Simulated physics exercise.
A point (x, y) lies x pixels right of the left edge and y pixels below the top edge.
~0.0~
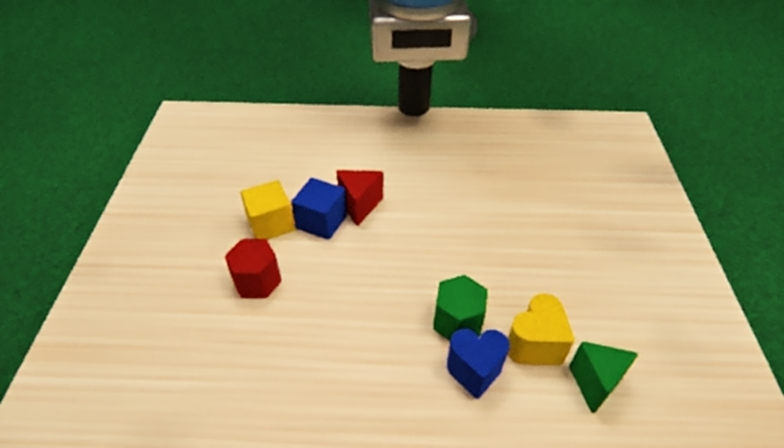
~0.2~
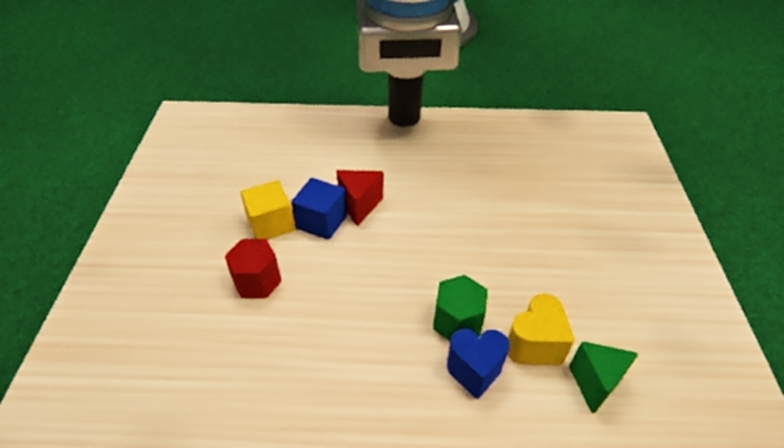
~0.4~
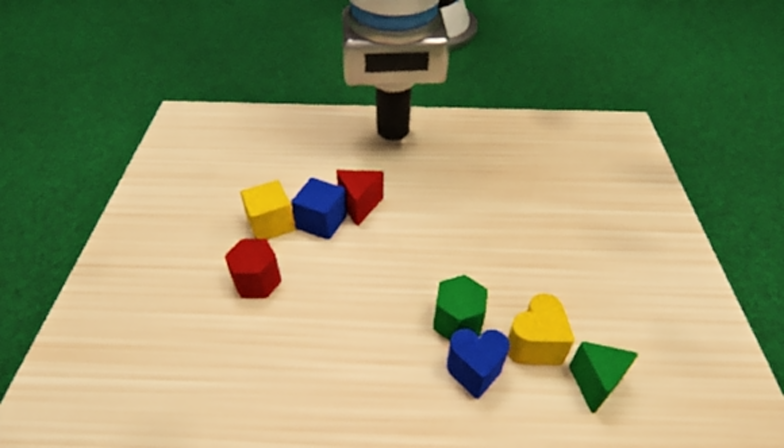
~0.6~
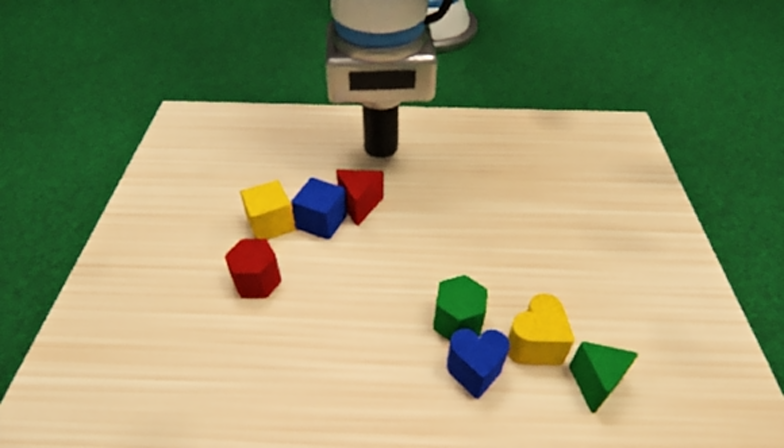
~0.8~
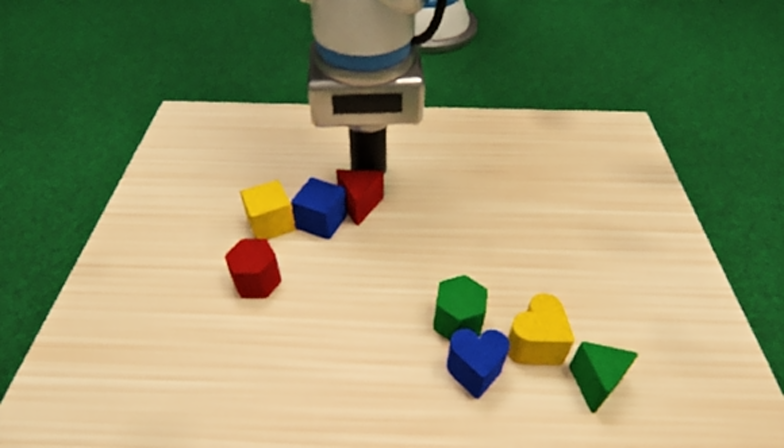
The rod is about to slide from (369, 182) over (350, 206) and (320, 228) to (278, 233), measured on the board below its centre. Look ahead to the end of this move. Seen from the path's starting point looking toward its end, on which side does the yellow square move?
The shift goes right.
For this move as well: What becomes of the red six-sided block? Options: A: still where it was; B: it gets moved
B - it gets moved.
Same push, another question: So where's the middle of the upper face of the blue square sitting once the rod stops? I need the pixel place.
The middle of its top is at (262, 238).
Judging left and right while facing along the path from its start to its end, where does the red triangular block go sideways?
It goes toward the left-hand side.
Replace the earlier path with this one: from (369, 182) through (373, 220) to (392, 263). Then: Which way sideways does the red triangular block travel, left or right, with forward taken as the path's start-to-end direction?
It is pushed towards the right-hand side.
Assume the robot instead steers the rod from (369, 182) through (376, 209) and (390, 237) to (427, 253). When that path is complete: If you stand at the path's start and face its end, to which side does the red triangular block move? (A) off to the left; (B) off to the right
It's B.
What follows on the original path. One third of the way, rod (348, 194); blue square (315, 201), turned 30° clockwise; red triangular block (362, 204).
Two thirds of the way, rod (318, 216); yellow square (251, 203), turned 45° clockwise; blue square (286, 225), turned 20° clockwise; red triangular block (359, 211), turned 40° anticlockwise.
At the end, rod (276, 220); red six-sided block (235, 272); yellow square (233, 201), turned 45° clockwise; blue square (262, 238), turned 15° anticlockwise; red triangular block (359, 211), turned 40° anticlockwise.
